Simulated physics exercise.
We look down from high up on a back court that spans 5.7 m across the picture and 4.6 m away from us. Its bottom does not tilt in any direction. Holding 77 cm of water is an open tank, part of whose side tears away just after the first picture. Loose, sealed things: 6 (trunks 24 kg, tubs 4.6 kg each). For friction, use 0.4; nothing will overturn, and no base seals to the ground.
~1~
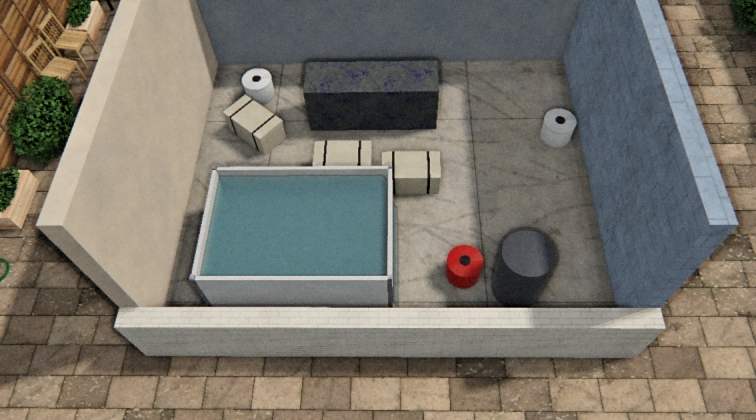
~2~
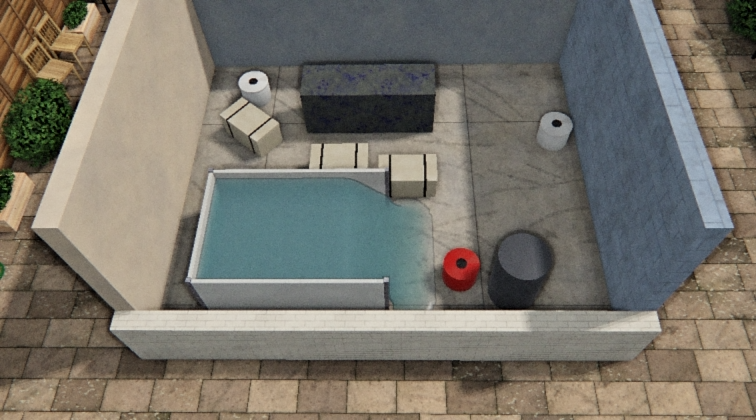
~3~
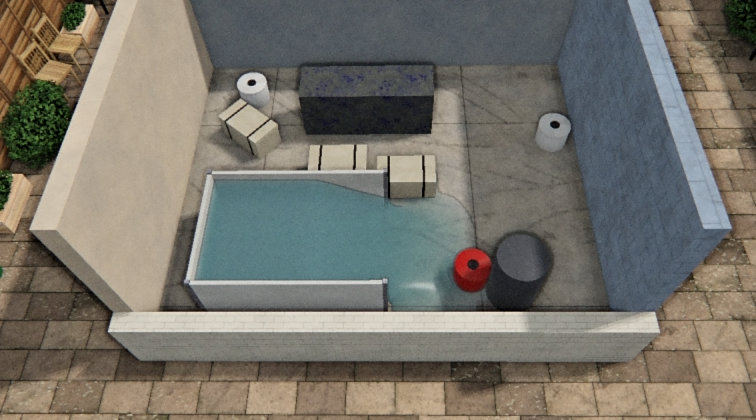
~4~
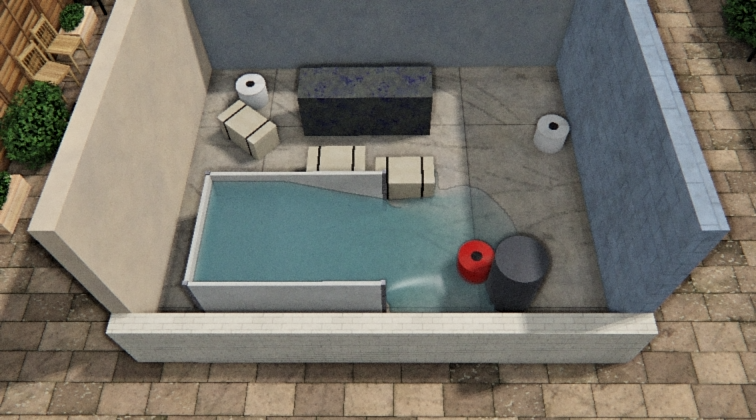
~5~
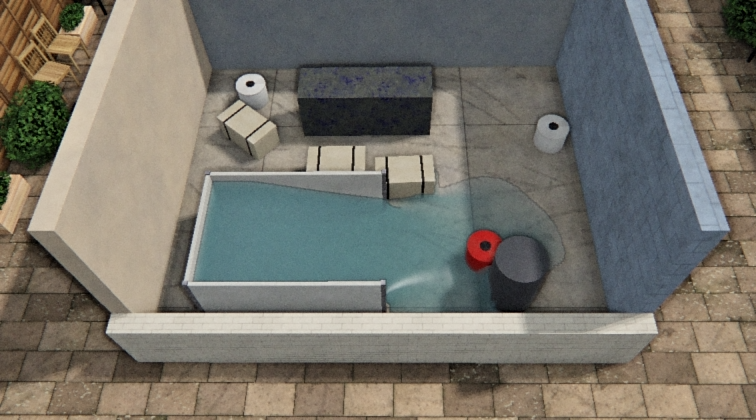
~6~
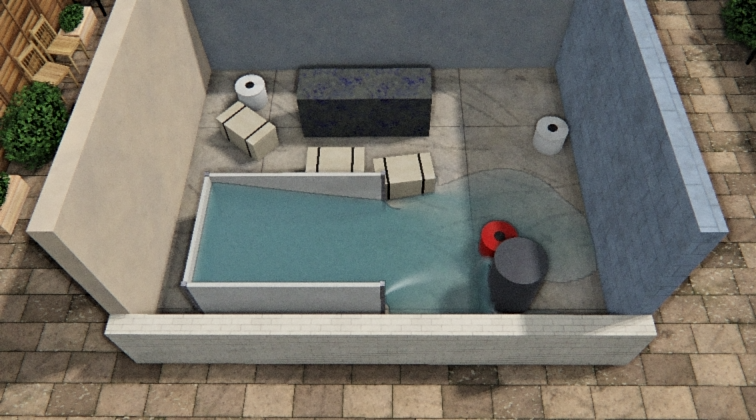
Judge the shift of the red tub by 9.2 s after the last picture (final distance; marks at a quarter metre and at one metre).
Red tub winds up a long way off.
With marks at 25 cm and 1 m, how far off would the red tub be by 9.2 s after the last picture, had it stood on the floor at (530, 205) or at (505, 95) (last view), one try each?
Outcomes in order: It is taken a long way; it is taken a long way.
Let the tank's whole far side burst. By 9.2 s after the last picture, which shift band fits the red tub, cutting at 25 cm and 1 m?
Had it gone that way, the red tub would drift slightly.
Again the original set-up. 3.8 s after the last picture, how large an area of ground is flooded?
Somewhere about 21 m2, give or take.
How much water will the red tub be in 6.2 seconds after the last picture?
I'd say around 13 cm.
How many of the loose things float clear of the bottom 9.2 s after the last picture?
Of them, 6.
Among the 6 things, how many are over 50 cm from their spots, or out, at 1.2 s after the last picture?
Count: 2.
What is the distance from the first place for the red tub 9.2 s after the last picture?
Some 250 cm, give or take.
Then, 1.2 s after the last picture the red tub is near (560, 132), 2.5 m from its start, afloat; 1 afloat.
Then, 3.8 s after the last picture the red tub is near (255, 75), 4.4 m from its start, afloat; 3 afloat.
Then, 6.2 s after the last picture the red tub is near (247, 177), 3.1 m from its start, afloat; 5 afloat.
Then, 9.2 s after the last picture the red tub is near (277, 178), 2.7 m from its start, afloat; 6 afloat.
